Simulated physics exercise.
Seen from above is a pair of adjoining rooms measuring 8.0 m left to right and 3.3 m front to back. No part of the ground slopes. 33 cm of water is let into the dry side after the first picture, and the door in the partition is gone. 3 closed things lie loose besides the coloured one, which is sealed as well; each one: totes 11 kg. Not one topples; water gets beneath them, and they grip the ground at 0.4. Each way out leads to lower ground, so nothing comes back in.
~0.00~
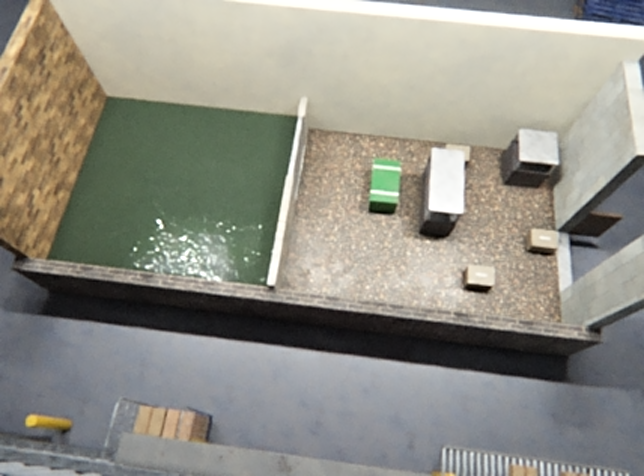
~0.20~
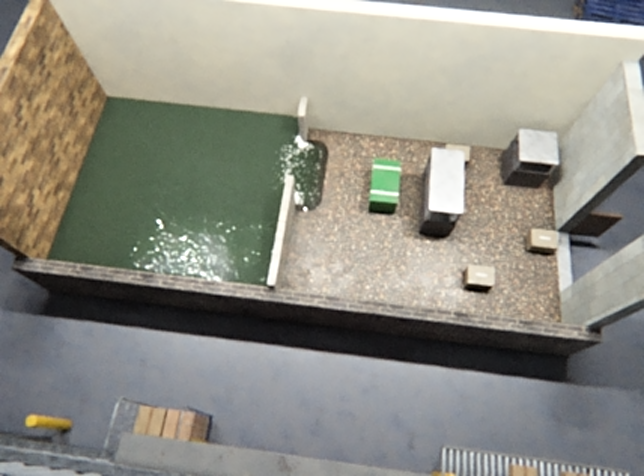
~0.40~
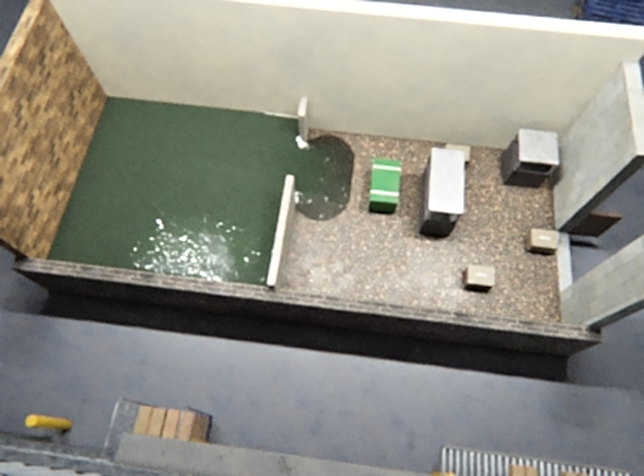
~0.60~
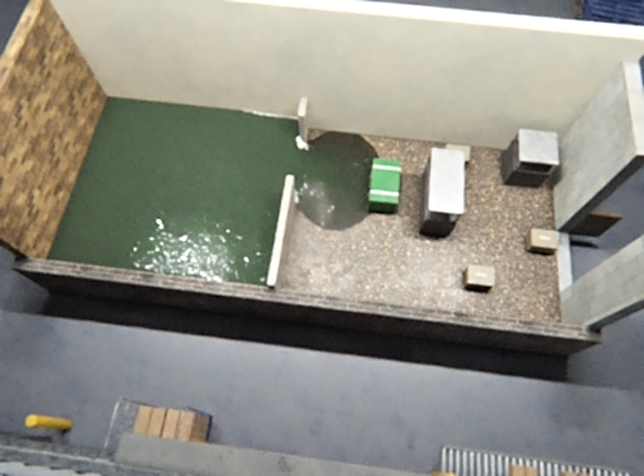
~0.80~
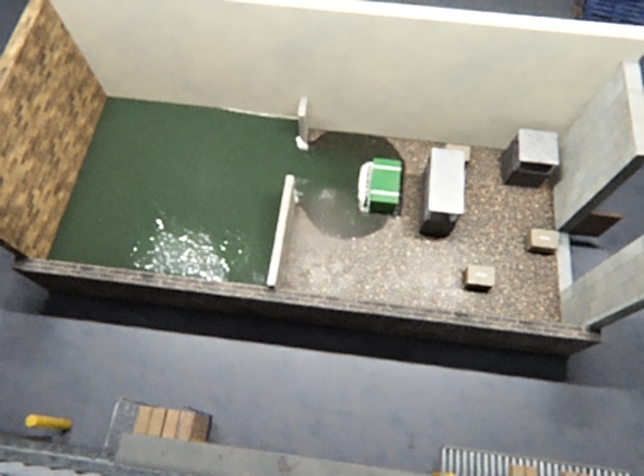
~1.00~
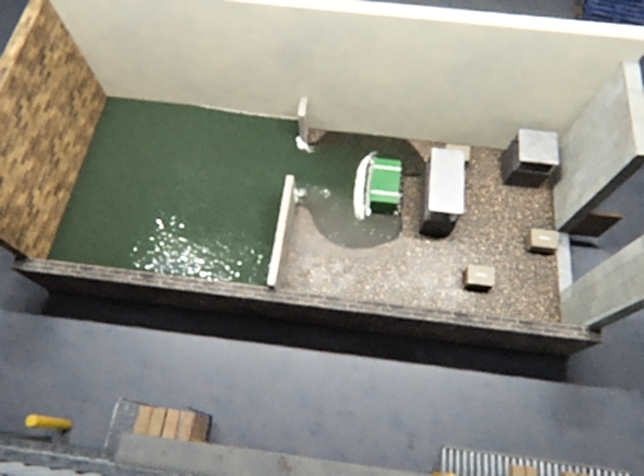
A walled enclosure split into two rooms by a low partition is seen from above at a slant, with the camera still. Dark green water fills the left room, while a green box with pale stripes, two larger grey box-shaped things and two small tan ones stand on the right room's speckled floor. Water pours through a gap in the partition, spreads rightward in a rounded sheet and foams against the unmoving green box.
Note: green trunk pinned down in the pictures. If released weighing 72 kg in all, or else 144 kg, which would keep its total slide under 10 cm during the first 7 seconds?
Only 144 kg.
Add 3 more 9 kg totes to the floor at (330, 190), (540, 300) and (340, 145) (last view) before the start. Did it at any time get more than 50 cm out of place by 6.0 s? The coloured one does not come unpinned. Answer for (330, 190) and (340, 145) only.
In order: Greater and greater.
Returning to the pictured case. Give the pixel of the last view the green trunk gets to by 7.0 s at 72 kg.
About pixel (411, 185).
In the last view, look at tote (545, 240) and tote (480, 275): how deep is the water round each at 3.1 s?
Close to 1 and 1 centimetres.
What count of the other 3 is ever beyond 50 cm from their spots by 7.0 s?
All told, that gives 3.
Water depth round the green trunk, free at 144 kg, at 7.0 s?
Something like 9 centimetres.
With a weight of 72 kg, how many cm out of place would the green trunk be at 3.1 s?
40 cm.
After 1.4 s the green trunk would be 10 cm from its start with 72 kg and 0 cm from its start with 144 kg; 8 cm of water round it then.
After 3.1 s the green trunk would be 39 cm from its start with 72 kg and 0 cm from its start with 144 kg; 9 cm of water round it then.
After 4.9 s the green trunk would be 41 cm from its start with 72 kg and 0 cm from its start with 144 kg; 9 cm of water round it then.
After 7.0 s the green trunk would be 41 cm from its start with 72 kg and 0 cm from its start with 144 kg; 9 cm of water round it then.
